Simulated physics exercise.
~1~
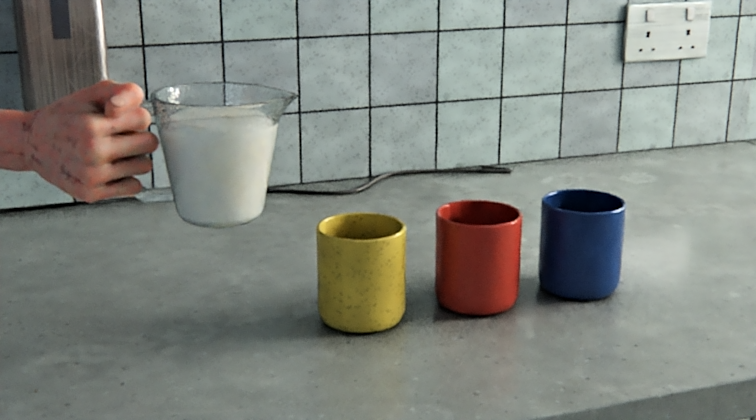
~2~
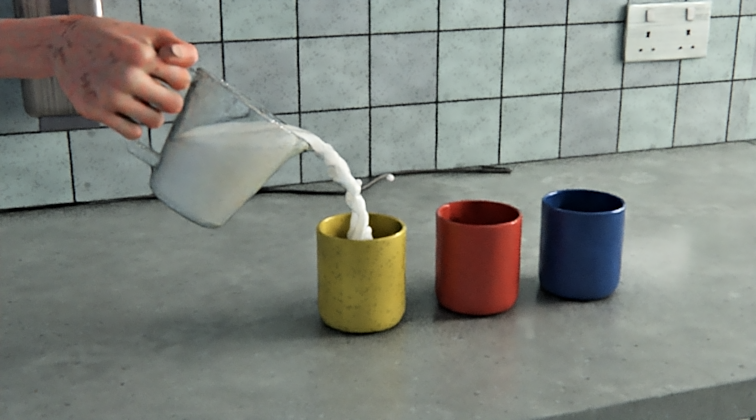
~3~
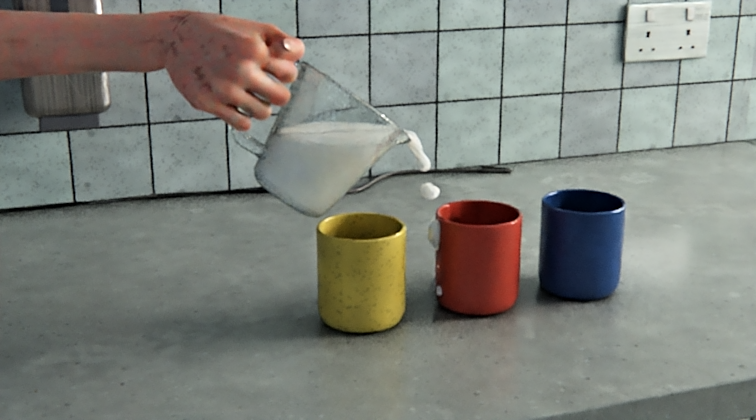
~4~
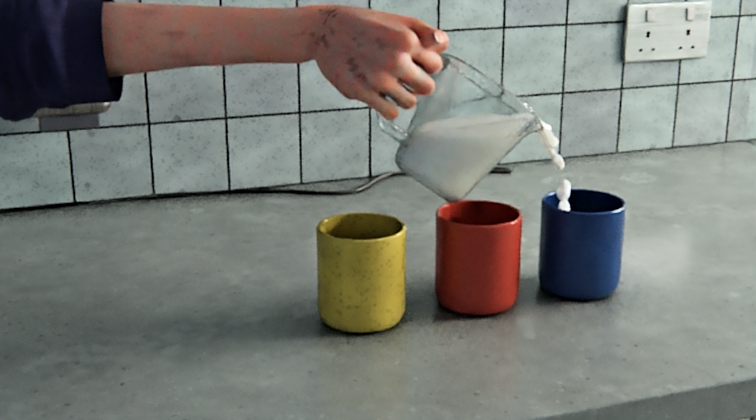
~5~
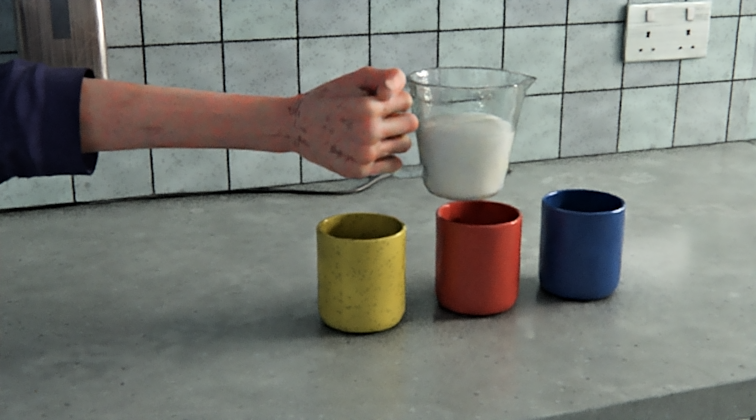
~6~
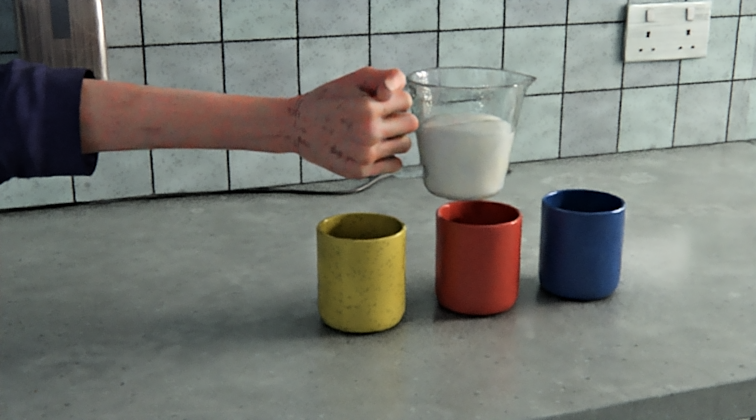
The video shows a hand tilting a clear jug of milk over a yellow mug, then moving right past a red mug, where some milk spills down its side, to a blue mug. The jug returns upright, still partly full, and is held still above the red mug.
